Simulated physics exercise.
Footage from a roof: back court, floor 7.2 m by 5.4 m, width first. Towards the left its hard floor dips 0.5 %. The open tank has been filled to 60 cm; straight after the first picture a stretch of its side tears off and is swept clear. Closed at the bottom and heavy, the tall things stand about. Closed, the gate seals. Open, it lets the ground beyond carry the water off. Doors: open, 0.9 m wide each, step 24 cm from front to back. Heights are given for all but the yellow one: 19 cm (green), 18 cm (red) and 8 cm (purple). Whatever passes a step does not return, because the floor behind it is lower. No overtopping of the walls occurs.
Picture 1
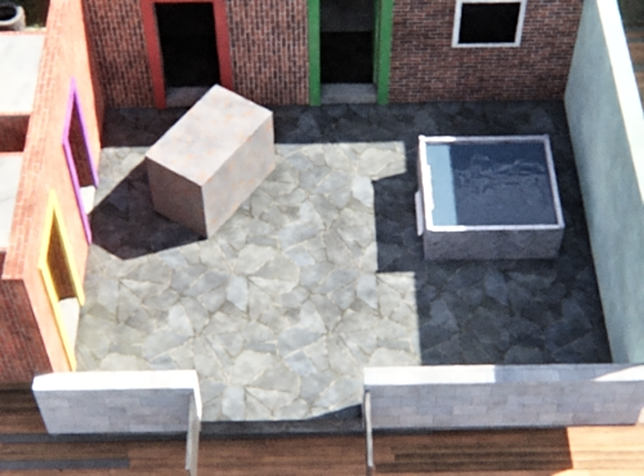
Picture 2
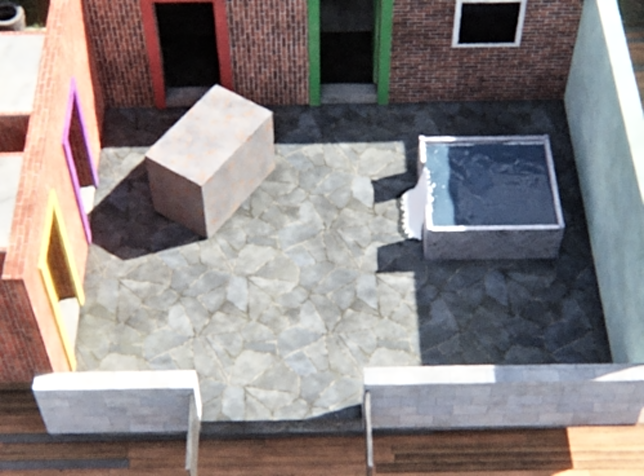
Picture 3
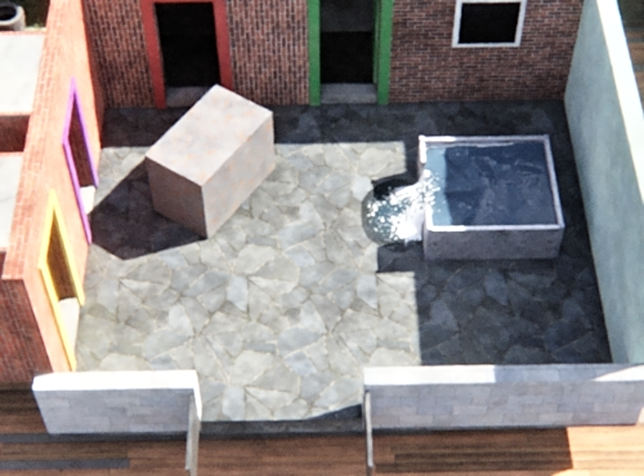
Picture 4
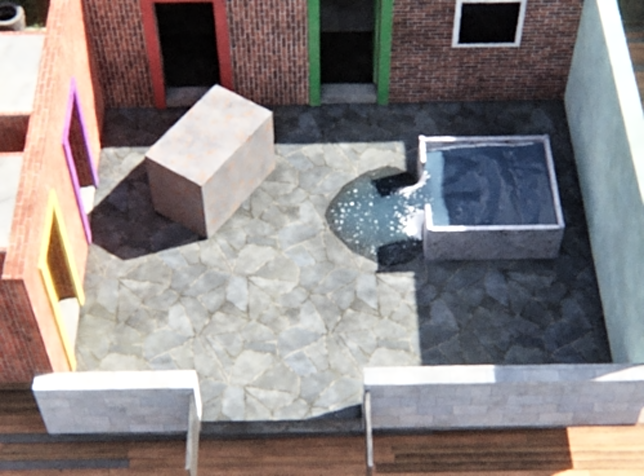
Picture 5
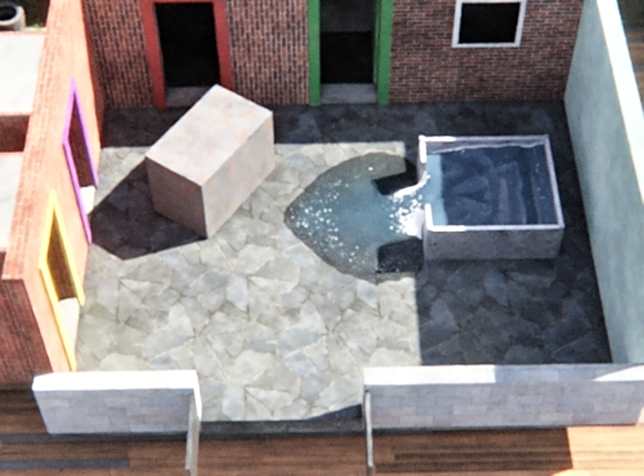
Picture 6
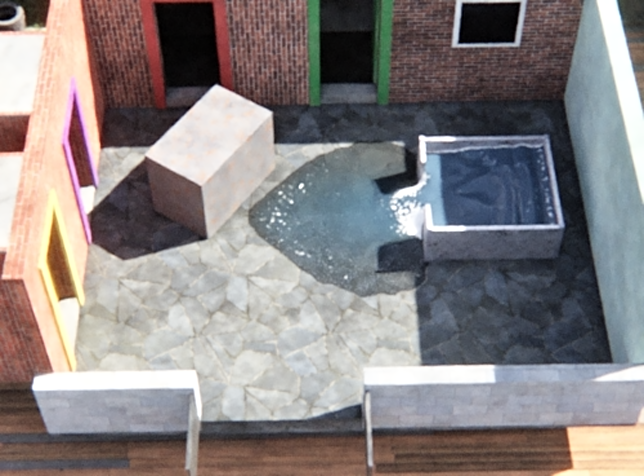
An open tank pours water through its left side, and the water spreads leftward across the courtyard.
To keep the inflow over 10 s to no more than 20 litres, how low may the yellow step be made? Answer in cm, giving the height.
No lower than about 11.5 cm.
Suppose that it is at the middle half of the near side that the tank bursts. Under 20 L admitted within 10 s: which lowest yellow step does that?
Near 6.5 cm.
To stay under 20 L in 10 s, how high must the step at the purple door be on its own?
At the purple door you'd want roughly 7.5 cm.
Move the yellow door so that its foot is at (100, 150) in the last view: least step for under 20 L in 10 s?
Roughly 7.0 cm, give or take.
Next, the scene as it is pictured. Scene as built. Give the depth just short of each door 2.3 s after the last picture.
Lab note, cm: Green 3; red 9; purple 1; yellow 16.
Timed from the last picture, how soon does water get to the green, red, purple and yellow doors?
Door green: 1.0 seconds; door red: 1.1 seconds; door purple: 2.4 seconds; door yellow: 1.4 seconds.
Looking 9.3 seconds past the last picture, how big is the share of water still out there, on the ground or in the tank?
I'd say near 86 per cent is still there.
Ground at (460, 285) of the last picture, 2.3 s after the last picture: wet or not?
At that moment it's not yet touched.
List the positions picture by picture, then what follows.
In the first frame, the open tank at (489, 185) is whole and still, 60 cm deep; the yellow door at (63, 292) is dry.
In the second frame, water pours out at (426, 203) and has run 0.3 m, to (406, 234); about 8 cm deep outside, 60 cm at the back.
In the third frame, water pours out at (426, 205) and has run 0.8 m, to (368, 225); about 10 cm deep outside, 60 cm at the back.
In the fourth frame, the gap is at (426, 205), the front 1.3 m out at (335, 225); the back of the open tank holds 60 cm.
In the fifth frame, the front is at (293, 223), 1.9 m from the gap at (426, 204); 2.8 m2 of floor is wet, 55 cm left at the back.
In the sixth frame, the gap is at (426, 204), the front 2.5 m out at (256, 220); the back of the open tank holds 50 cm; 3.1 m in a straight line remain to the yellow door at (63, 292).
Then, 0.7 s after the last picture water covers 25 % of the floor, deepest (32 cm) near (413, 217); it has not reached the yellow door.
Then, 2.3 s after the last picture water covers 50 % of the floor, deepest (36 cm) near (68, 407); 16 cm at the yellow door, 0 litres in over its 25 cm step.
Then, 9.3 s after the last picture water covers 75 % of the floor, deepest (11 cm) near (96, 186); 7 cm at the yellow door, 0 litres in over its 25 cm step.
At the yellow door as built, the water peaked near 17 cm, 1.9 s after the last picture.
With a step of 10.5 cm, 28 litres would have come in within the 10 s; with 14 cm, 6 litres. So under 20 litres takes about 11.5 cm.
